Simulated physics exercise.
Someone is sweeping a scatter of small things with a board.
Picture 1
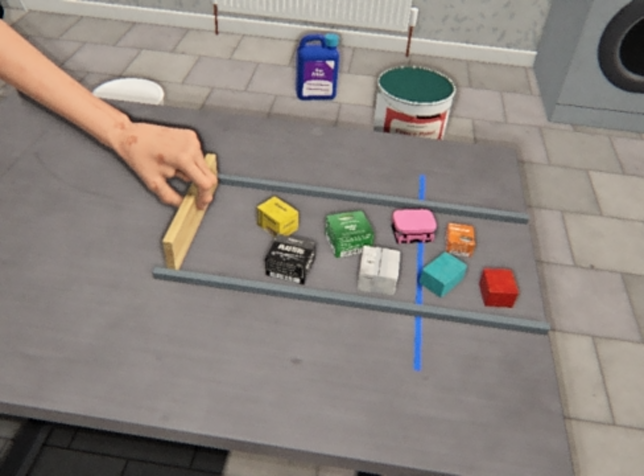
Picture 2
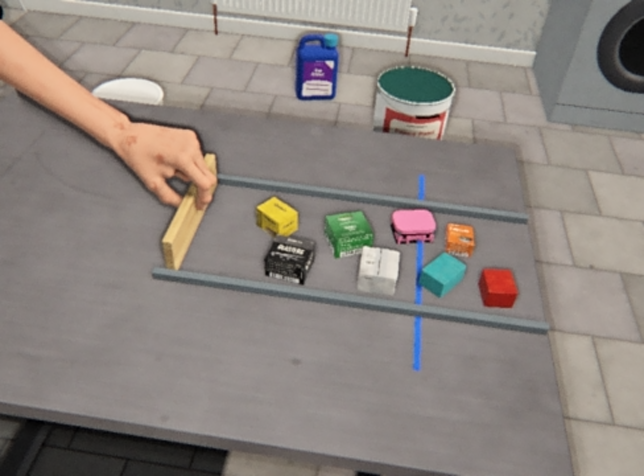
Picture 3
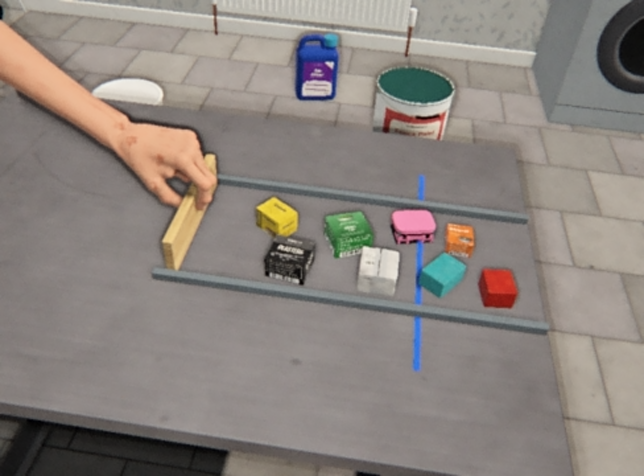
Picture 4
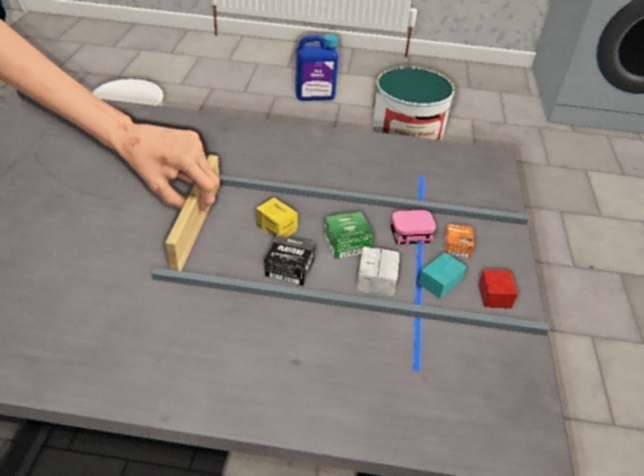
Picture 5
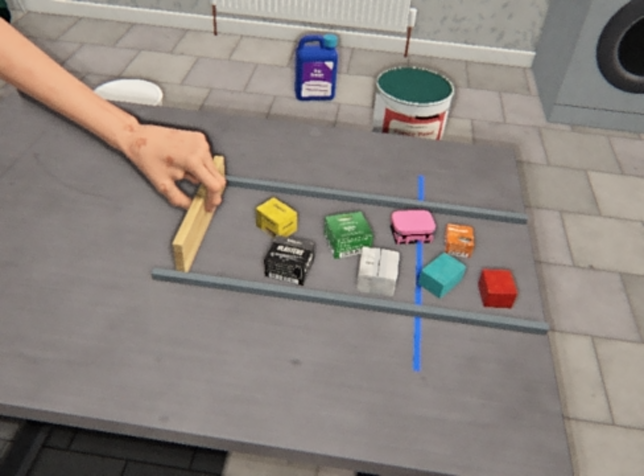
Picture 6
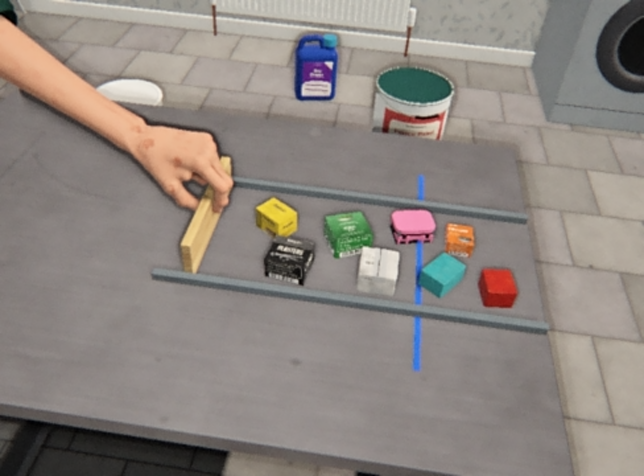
Hand sliding a wooden board slightly right between two rails on a grey table, small coloured boxes ahead of it staying still.
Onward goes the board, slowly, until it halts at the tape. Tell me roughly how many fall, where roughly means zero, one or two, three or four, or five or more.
Roughly, zero fall.
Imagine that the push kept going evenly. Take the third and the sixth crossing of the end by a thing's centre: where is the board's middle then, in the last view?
About (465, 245), then (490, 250).
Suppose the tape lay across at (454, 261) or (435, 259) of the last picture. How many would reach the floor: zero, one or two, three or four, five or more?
The falls would be one or two; one to two.
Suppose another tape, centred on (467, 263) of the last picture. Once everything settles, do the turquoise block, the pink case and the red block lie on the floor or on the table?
The turquoise block topples down; the pink case stays put; the red block topples down.
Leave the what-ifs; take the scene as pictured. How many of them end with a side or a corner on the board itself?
In contact: 2.
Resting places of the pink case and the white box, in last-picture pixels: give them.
Pink case at (474, 228), white box at (482, 293).
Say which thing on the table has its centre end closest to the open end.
The one you want is the red block.
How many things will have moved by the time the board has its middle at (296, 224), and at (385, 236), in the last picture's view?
The count is 3 at the first point and 8 at the second.
A little later, none off yet; red block at rest near (497, 288); orange box at rest near (459, 241); turquoise block at rest near (442, 275).
Next, none off yet; red block shifted a little near (513, 290); orange box shifted a little near (471, 243); turquoise block shifted about its own width near (482, 277).
When it is over, the number that fall off is zero.
